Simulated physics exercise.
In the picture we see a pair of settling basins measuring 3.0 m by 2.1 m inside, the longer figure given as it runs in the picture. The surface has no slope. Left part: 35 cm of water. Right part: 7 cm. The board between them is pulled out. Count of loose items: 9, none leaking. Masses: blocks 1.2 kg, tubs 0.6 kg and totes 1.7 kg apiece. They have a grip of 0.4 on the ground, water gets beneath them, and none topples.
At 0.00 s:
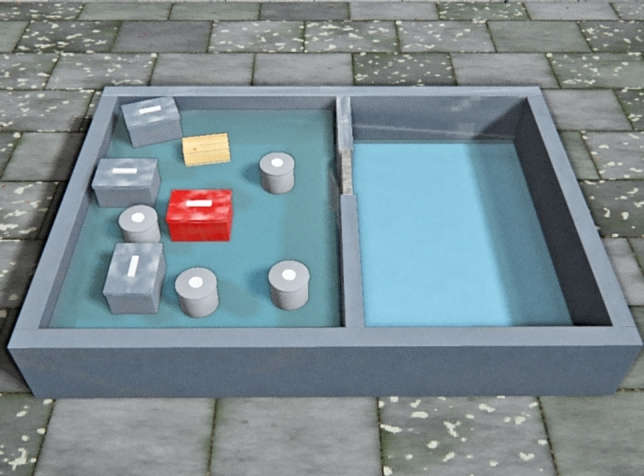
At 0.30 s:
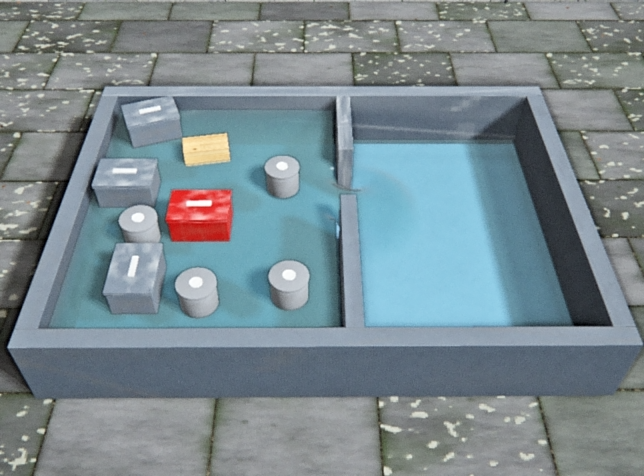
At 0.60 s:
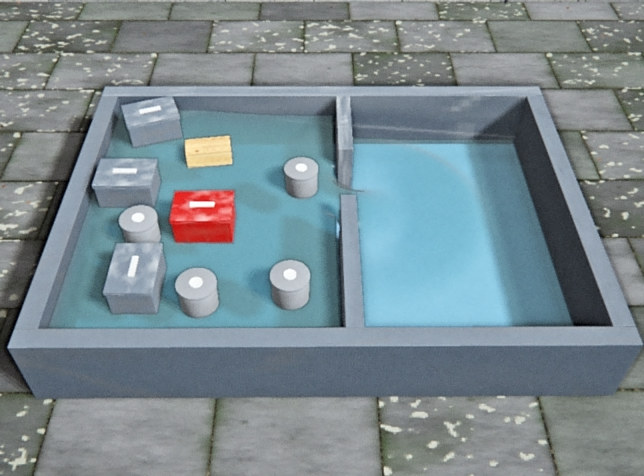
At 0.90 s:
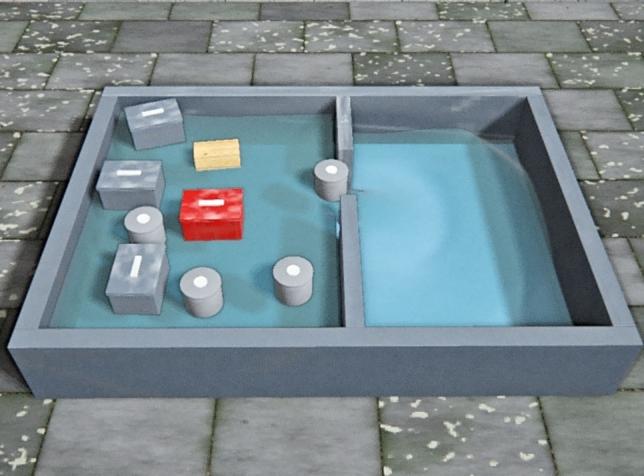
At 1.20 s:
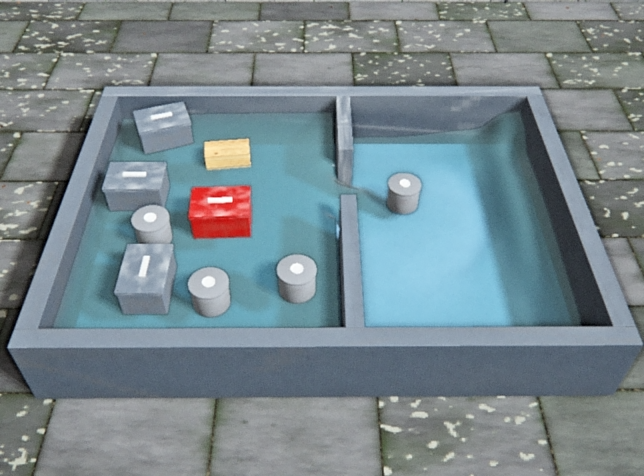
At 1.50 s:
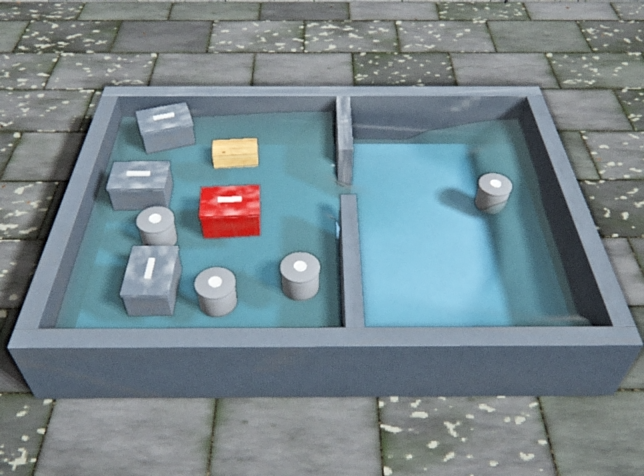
Grey tubs and grey, red and yellow boxes float in the left part of a walled, two-part basin on stone paving, seen from above at an angle by a still camera. The red box sits amid the group, the small yellow one behind it, and clear bluish water fills both sides. One tub drifts right through the divider's gap and across the right side, while the others shift slightly rightward.
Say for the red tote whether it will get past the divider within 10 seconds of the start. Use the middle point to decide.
Red tote: Not over.
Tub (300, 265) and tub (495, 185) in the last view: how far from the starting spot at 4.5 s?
40 cm, 100 cm.
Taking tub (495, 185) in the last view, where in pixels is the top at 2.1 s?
Around (537, 186).
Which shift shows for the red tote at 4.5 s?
I'd put it at around 60 cm.
After 2.1 s the red tote is near (239, 196), 0.3 m from its start, afloat; 1 of 9 are over the mark; 9 afloat.
After 4.5 s the red tote is near (296, 185), 0.6 m from its start, afloat; 1 of 9 are over the mark; 9 afloat.
After 7.0 s the red tote is near (312, 184), 0.7 m from its start, afloat; 1 of 9 are over the mark; 9 afloat.
After 10.0 s the red tote is near (321, 179), 0.8 m from its start, afloat; 1 of 9 are over the mark; 9 afloat.
